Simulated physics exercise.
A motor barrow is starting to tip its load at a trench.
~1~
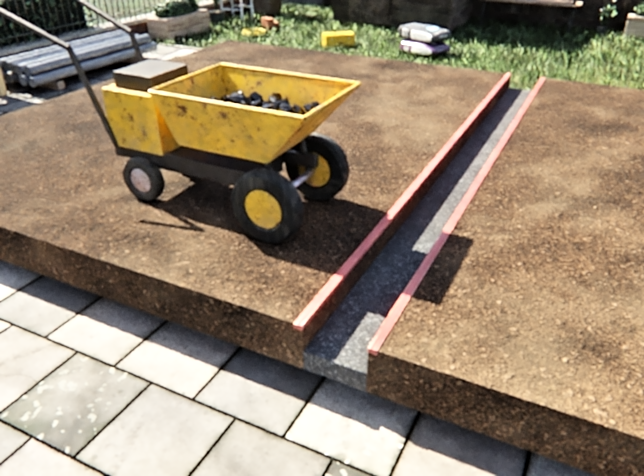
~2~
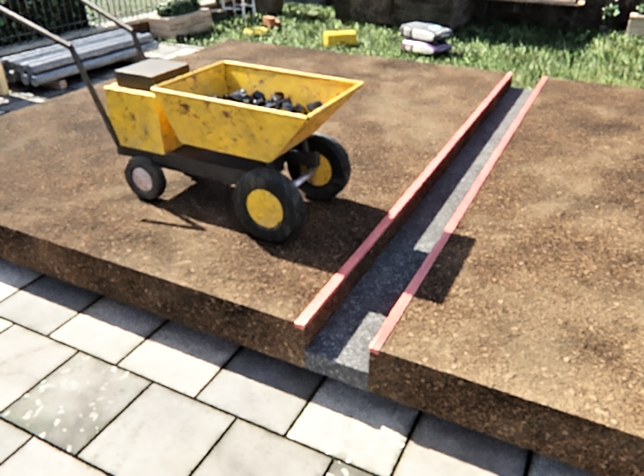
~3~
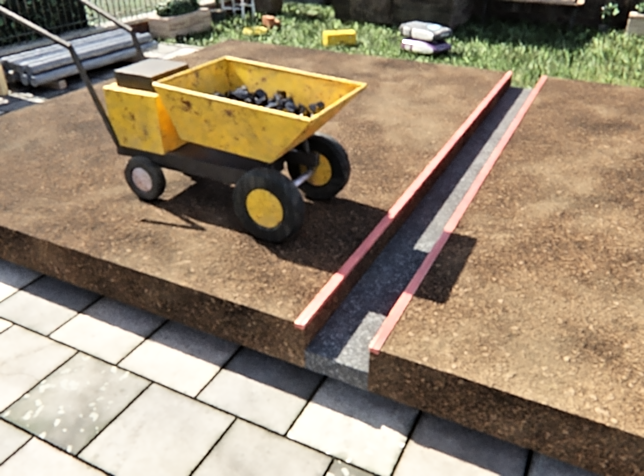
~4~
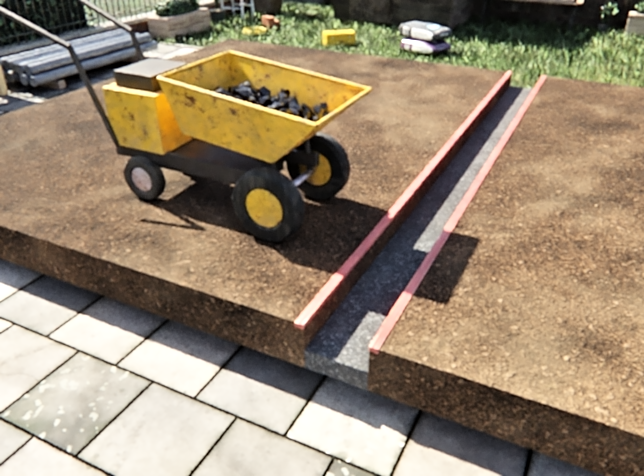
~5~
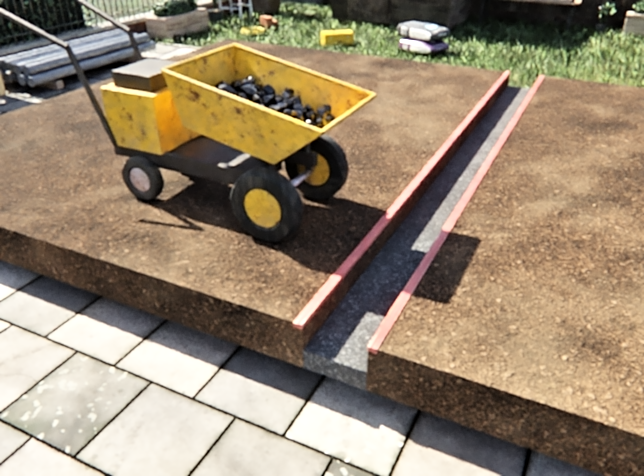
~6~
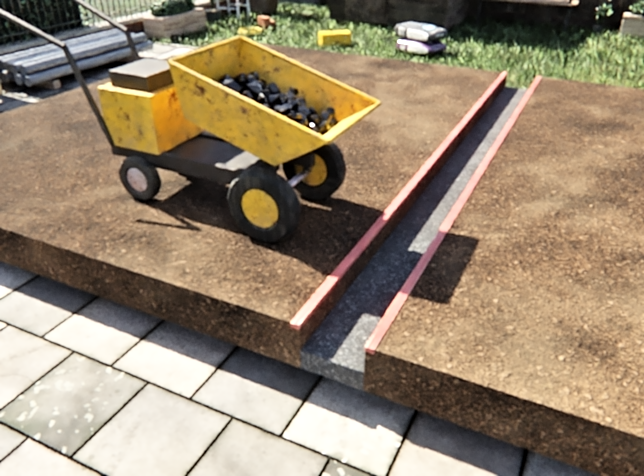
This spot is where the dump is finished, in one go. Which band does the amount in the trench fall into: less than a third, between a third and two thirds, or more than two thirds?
Upwards of two thirds.
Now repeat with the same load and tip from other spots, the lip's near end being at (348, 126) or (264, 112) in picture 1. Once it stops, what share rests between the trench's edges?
Close to 10 in a hundred, and close to 70 in a hundred.
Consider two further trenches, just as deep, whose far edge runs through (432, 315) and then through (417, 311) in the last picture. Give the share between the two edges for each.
In order, some 100 and some 100 percent.
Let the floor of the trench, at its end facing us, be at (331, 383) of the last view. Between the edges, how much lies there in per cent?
Around 100 percent.
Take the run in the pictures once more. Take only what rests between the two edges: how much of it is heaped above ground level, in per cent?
Roughly 20 %.
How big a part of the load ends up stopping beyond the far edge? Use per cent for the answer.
Roughly 10 in a hundred.
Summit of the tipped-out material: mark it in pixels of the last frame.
Near (416, 237).
Soon, skip tipped steeply; all in the skip.
A while on, skip tipped steeply; most in the skip; a small part in or heaped over the trench.
Towards the end, skip tipped right over; a small part in the skip; most in or heaped over the trench; a small part beyond it.
Finally, skip tipped right over; a stray few in the skip; most in or heaped over the trench; a small part beyond it.
